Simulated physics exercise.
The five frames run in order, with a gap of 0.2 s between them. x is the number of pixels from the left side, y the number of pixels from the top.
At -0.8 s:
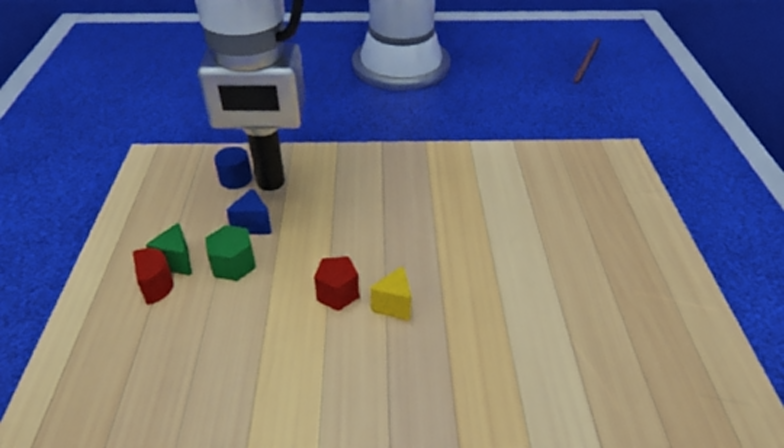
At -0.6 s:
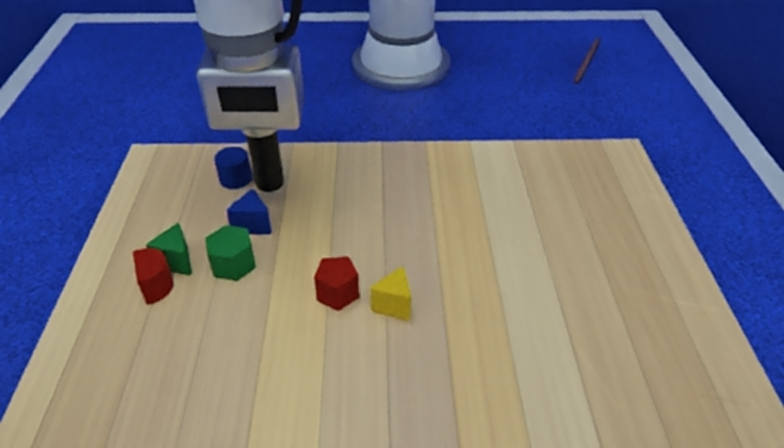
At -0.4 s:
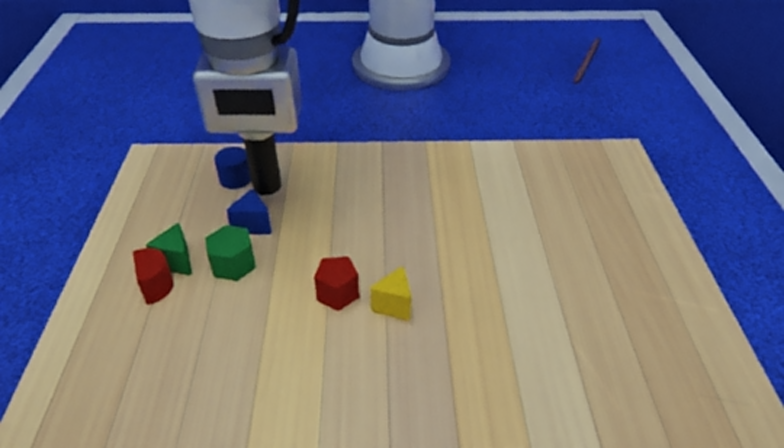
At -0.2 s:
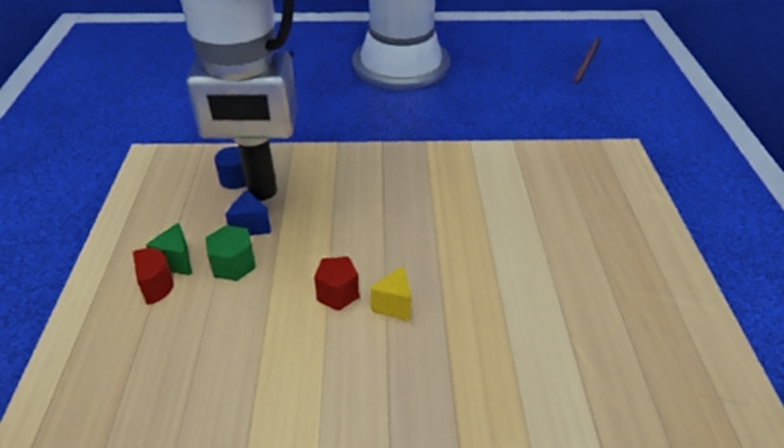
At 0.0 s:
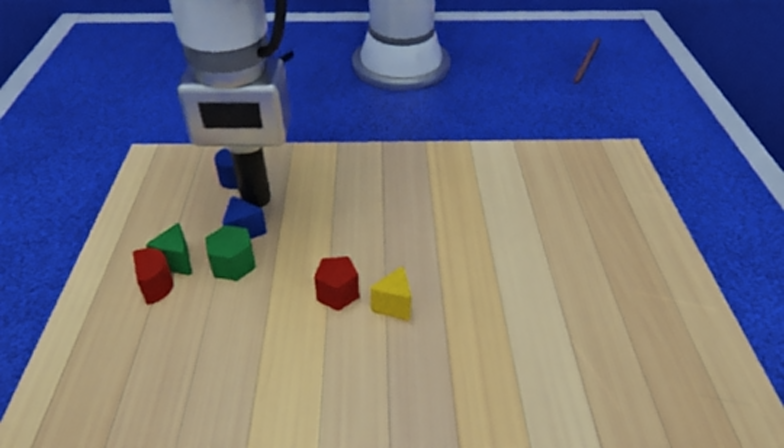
In this clip, a robot arm with a black rod stands over a wooden board scattered with coloured blocks, then moves slightly left and toward the viewer, nudging the blue triangular block a little toward the green hexagon.
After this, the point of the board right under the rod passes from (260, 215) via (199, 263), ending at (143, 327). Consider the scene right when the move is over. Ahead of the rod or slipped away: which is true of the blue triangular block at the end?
Ahead.
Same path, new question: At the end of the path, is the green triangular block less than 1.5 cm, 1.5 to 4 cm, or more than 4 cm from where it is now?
By the end of the path, it will have gone between 1.5 and 4 cm.
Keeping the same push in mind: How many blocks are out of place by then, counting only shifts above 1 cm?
A group of three or more is moved.
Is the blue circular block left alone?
Yes
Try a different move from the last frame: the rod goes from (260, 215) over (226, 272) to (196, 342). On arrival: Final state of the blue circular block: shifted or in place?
By the last moment, the blue circular block will still be in its place.
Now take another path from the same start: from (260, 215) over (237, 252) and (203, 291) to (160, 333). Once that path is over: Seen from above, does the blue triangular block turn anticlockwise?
I'd say no.
What follows on the original path. One third of the way, rod at (213, 230); green triangular block at (164, 241); green hexagon at (216, 258), turned 65° anticlockwise; blue triangular block at (192, 240), turned 15° anticlockwise.
Two thirds of the way, rod at (176, 268); red half-round block at (117, 278); green triangular block at (142, 248), turned 40° clockwise; green hexagon at (208, 274); blue triangular block at (149, 280).
At the end, rod at (136, 312); red half-round block at (110, 281), turned 30° clockwise; green triangular block at (142, 248), turned 40° clockwise; green hexagon at (208, 274), turned 130° anticlockwise; blue circular block not moved; blue triangular block at (100, 323), turned 20° clockwise.
